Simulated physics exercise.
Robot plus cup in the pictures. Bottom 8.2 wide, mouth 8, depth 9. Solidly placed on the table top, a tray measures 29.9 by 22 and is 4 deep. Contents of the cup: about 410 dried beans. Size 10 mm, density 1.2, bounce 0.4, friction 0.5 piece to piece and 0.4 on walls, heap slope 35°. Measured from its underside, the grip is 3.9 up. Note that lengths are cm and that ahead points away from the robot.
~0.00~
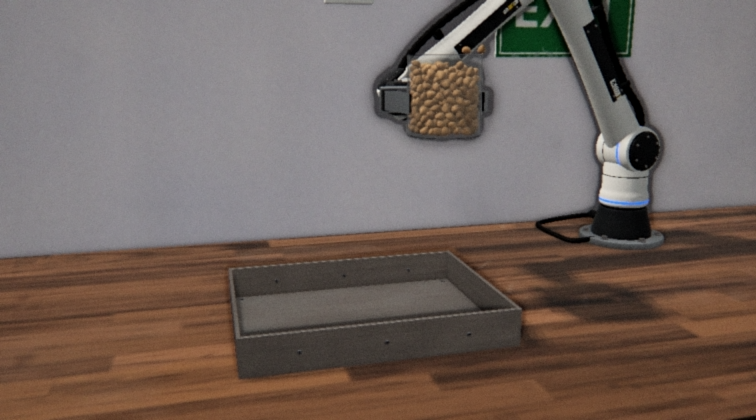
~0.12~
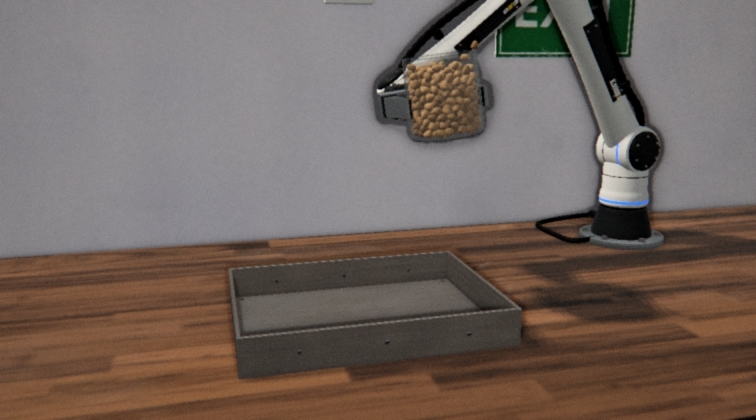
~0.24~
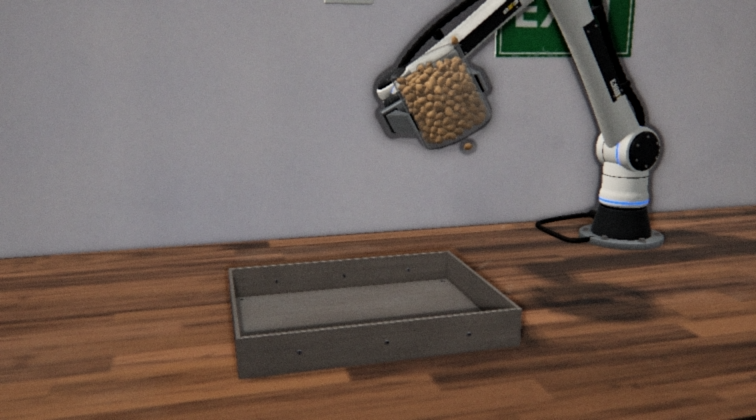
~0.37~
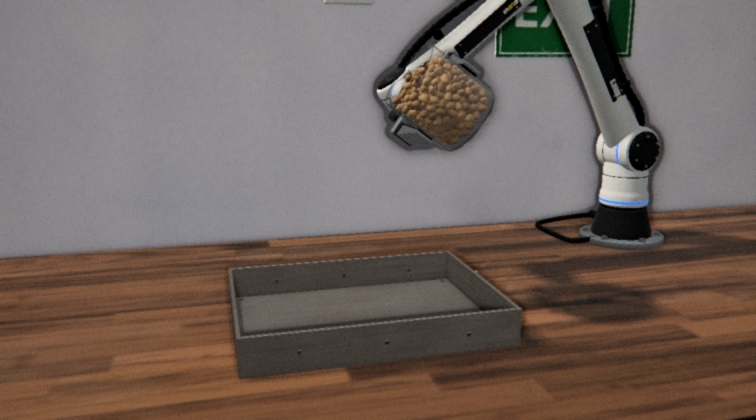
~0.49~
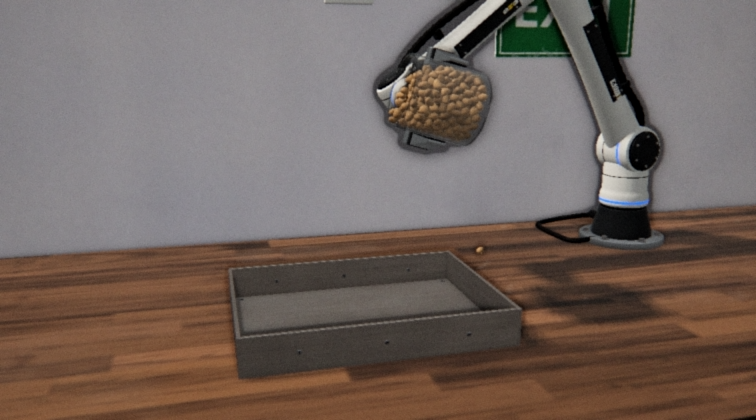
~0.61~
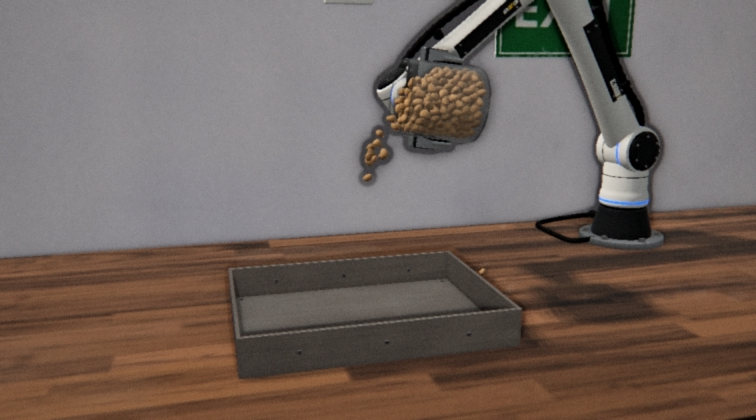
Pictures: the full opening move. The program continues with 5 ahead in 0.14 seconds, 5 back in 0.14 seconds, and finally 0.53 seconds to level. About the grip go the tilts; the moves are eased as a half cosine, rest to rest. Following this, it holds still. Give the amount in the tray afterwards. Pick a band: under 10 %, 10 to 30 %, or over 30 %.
Over 30 %.
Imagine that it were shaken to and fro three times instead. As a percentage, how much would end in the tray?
Roughly 75 percent.
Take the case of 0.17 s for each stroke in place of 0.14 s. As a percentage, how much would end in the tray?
Estimate: Near 35 per cent.
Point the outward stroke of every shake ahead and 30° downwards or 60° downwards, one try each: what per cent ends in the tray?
You'd get some 25 per cent with the first setting and some 15 per cent with the second.
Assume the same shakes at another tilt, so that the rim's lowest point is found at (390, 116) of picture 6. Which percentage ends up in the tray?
Around 20 per cent of it.
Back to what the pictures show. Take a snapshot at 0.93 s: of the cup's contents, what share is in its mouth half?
50 %.
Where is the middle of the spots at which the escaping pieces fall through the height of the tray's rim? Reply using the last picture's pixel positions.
(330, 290).
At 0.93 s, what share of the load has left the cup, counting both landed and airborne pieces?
Around 40 percent at that moment.
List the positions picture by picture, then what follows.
The first frame shows the cup middle at (444, 97), level; upper third of the load around (443, 79), from x 415 to 480, top at y 50; 407 in the cup.
The second frame shows the cup middle at (444, 97), tilted 8° forward; upper third of the load around (442, 78), from x 410 to 475, top at y 45; 406 in the cup, 1 in flight or on a rim.
The third frame shows the cup middle at (442, 97), tilted 28° forward; upper third of the load around (442, 81), from x 400 to 485, top at y 40; 406 in the cup, 1 in flight or on a rim.
The fourth frame shows the cup middle at (440, 99), tilted 54° forward; upper third of the load around (440, 83), from x 395 to 485, top at y 60; 406 in the cup, 1 on the table or floor.
The fifth frame shows the cup middle at (439, 101), tilted 74° forward; upper third of the load around (444, 85), from x 395 to 485, top at y 70; 406 in the cup, 1 in flight or on a rim.
The sixth frame shows the cup middle at (439, 101), tilted 82° forward; upper third of the load around (447, 86), from x 370 to 485, top at y 70; 396 in the cup, 1 on the table or floor, 10 in flight or on a rim.
After 0.93 s, tilted 81° forward, highest piece 27 above the table; 240 in the cup, 33 in the tray, 1 on the table or floor, 133 in flight or on a rim.
After 1.26 s, tilted 18° forward, highest piece 30 above the table; 231 in the cup, 175 in the tray, 1 on the table or floor.
After 1.62 s, level, highest piece 29 above the table; 231 in the cup, 175 in the tray, 1 on the table or floor.
After 2.67 s, level, highest piece 29 above the table; 231 in the cup, 175 in the tray, 1 on the table or floor.
In the end, 231 in the cup, 175 in the tray, 1 on the table or floor. That is 43 % in the tray.
